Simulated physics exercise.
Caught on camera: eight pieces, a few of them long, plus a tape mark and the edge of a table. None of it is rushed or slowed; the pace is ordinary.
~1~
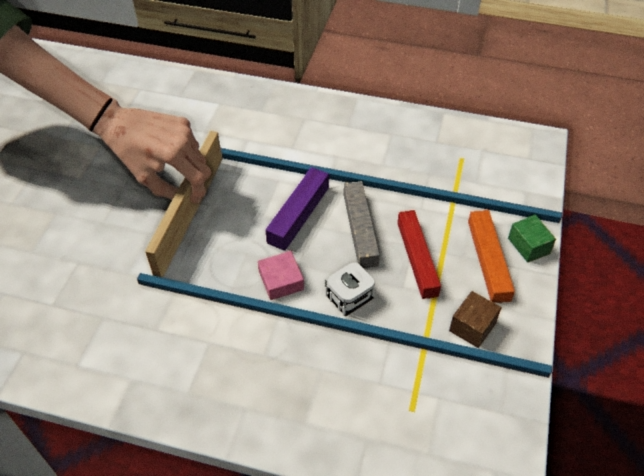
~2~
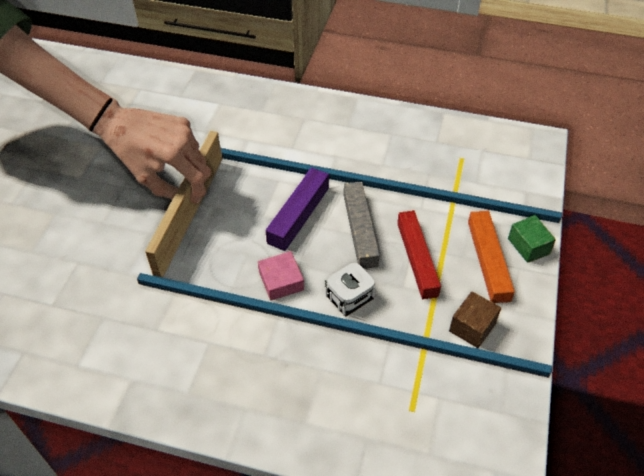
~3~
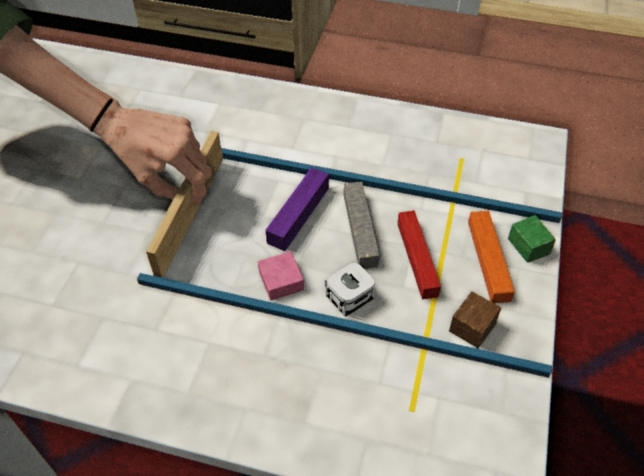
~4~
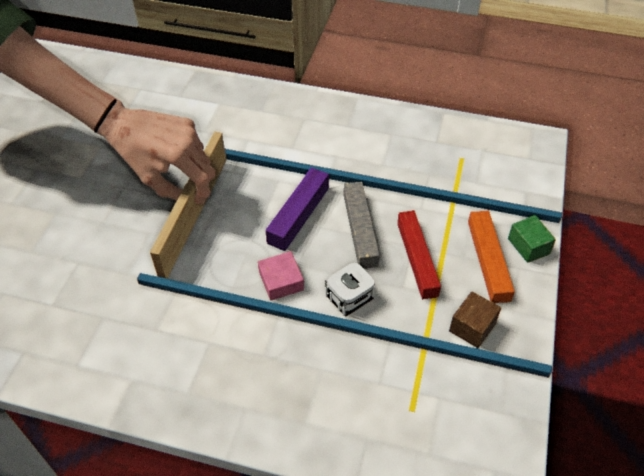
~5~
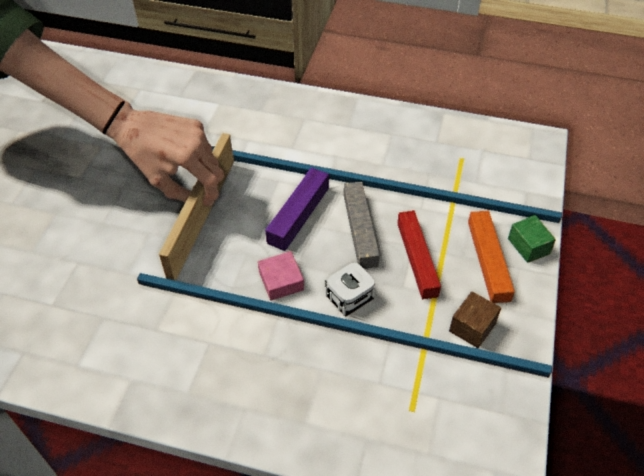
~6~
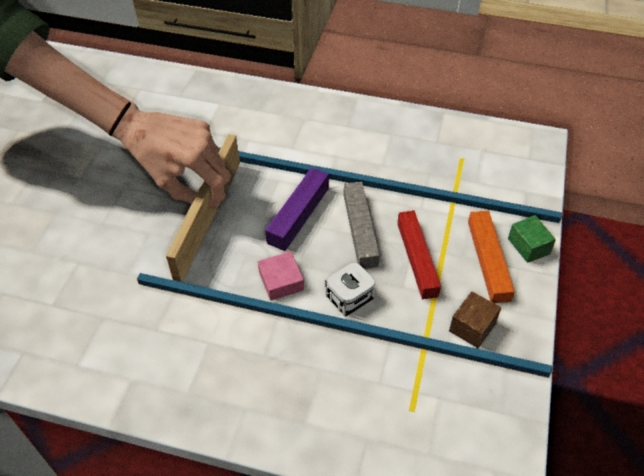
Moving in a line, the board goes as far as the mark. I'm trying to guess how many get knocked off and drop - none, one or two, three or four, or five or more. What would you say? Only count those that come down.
I would say none.
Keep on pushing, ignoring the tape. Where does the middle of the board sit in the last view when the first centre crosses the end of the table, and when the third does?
First roughly (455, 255), later roughly (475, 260).
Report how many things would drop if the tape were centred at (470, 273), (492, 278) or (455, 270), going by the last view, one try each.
So, one try after another, the floor gets 1, then 3, then 0.
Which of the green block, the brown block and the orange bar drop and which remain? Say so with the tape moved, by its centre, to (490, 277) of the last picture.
Starting with the green block, it ends up falling, then the brown block ends up falling, then the orange bar ends up falling.
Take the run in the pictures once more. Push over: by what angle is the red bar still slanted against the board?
Around 15 degrees.
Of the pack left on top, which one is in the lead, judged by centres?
Answer - the green block.
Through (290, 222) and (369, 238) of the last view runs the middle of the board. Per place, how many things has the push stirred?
Tally: First 2; then 5.
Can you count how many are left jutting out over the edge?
That comes to 1 of them.
Soon after, none off yet; green block at rest near (531, 239); orange bar at rest near (490, 255); brown block at rest near (475, 320).
In the end, the number that fall off is zero.
